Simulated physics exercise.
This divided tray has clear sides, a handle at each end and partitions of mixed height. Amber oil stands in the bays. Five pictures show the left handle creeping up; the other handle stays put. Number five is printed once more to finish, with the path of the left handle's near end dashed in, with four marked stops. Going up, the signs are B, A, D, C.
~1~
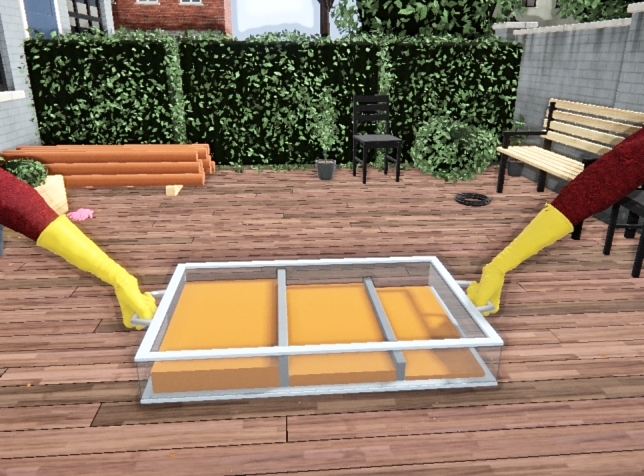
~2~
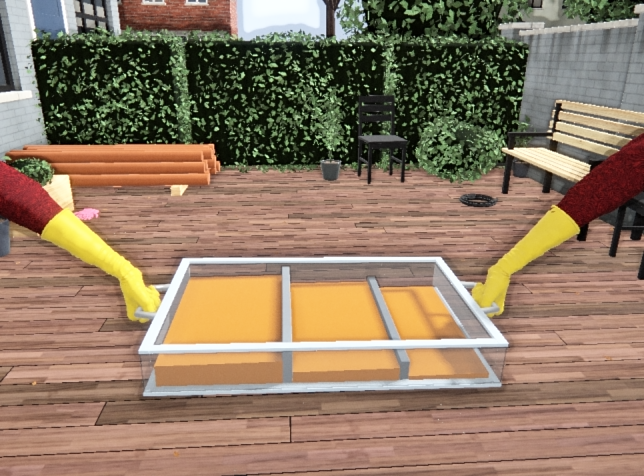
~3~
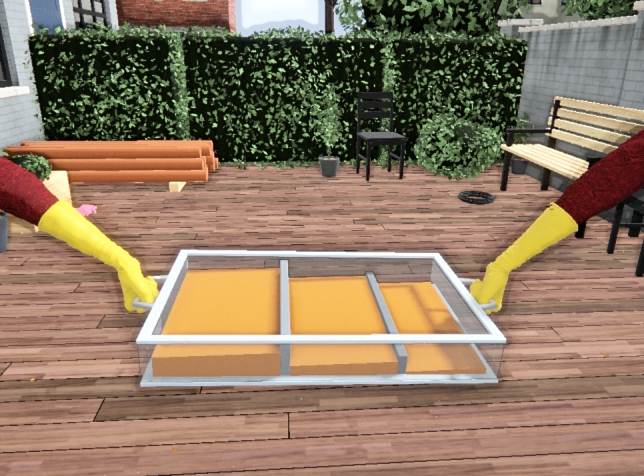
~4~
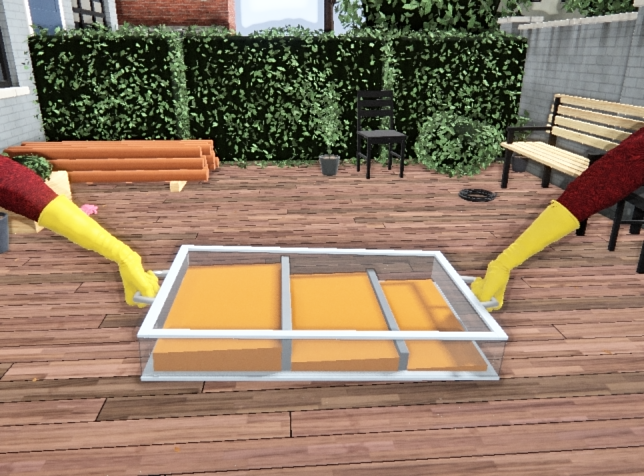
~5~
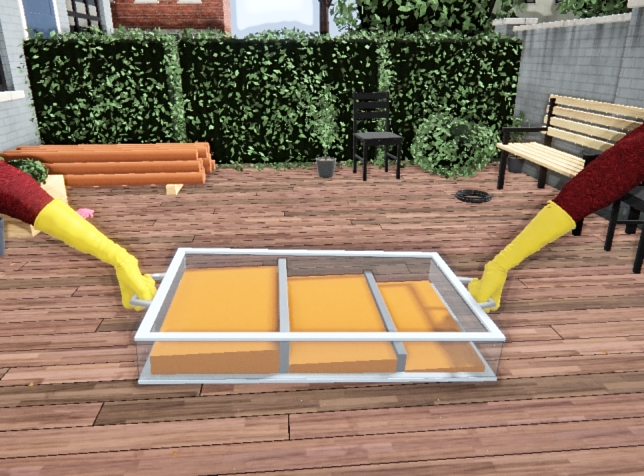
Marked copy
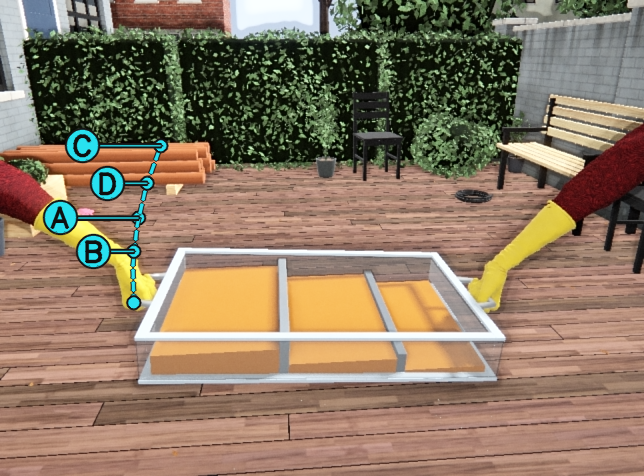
On a wooden deck, yellow-gloved hands hold a clear divided tray of amber liquid almost still.
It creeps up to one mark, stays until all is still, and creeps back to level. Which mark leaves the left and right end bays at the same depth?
A beats the others.
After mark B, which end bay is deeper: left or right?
The left one.
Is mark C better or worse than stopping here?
Worse.
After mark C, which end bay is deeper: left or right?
The right end bay.
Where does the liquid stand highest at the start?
The left bay.
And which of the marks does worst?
C it is.
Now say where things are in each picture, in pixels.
The tray is level; deepest in the left bay, at (227, 317), shallowest in the right; left handle at (141, 308), in the first picture.
Tipped about 1° down to the right; no wall is crossed; left handle at (145, 301), in the second picture.
Tipped about 2° down to the right; no wall is crossed; left handle at (143, 292), in the third picture.
Tipped about 3° down to the right; no wall is crossed; left handle at (144, 286), in the fourth picture.
Tipped about 3° down to the right; deepest in the left bay, at (227, 303), shallowest in the right; left handle at (141, 289), in the fifth picture.
In cyan, A at (138, 217); B at (133, 251); C at (160, 145); D at (147, 183).
If A is chosen, the two end bays stand about equally deep; nothing spills.
If B is chosen, the left end bay stands much deeper than the other; nothing spills.
If C is chosen, the right end bay stands much deeper than the other; about 21 % goes over the rim.
If D is chosen, the right end bay stands much deeper than the other; nothing spills.
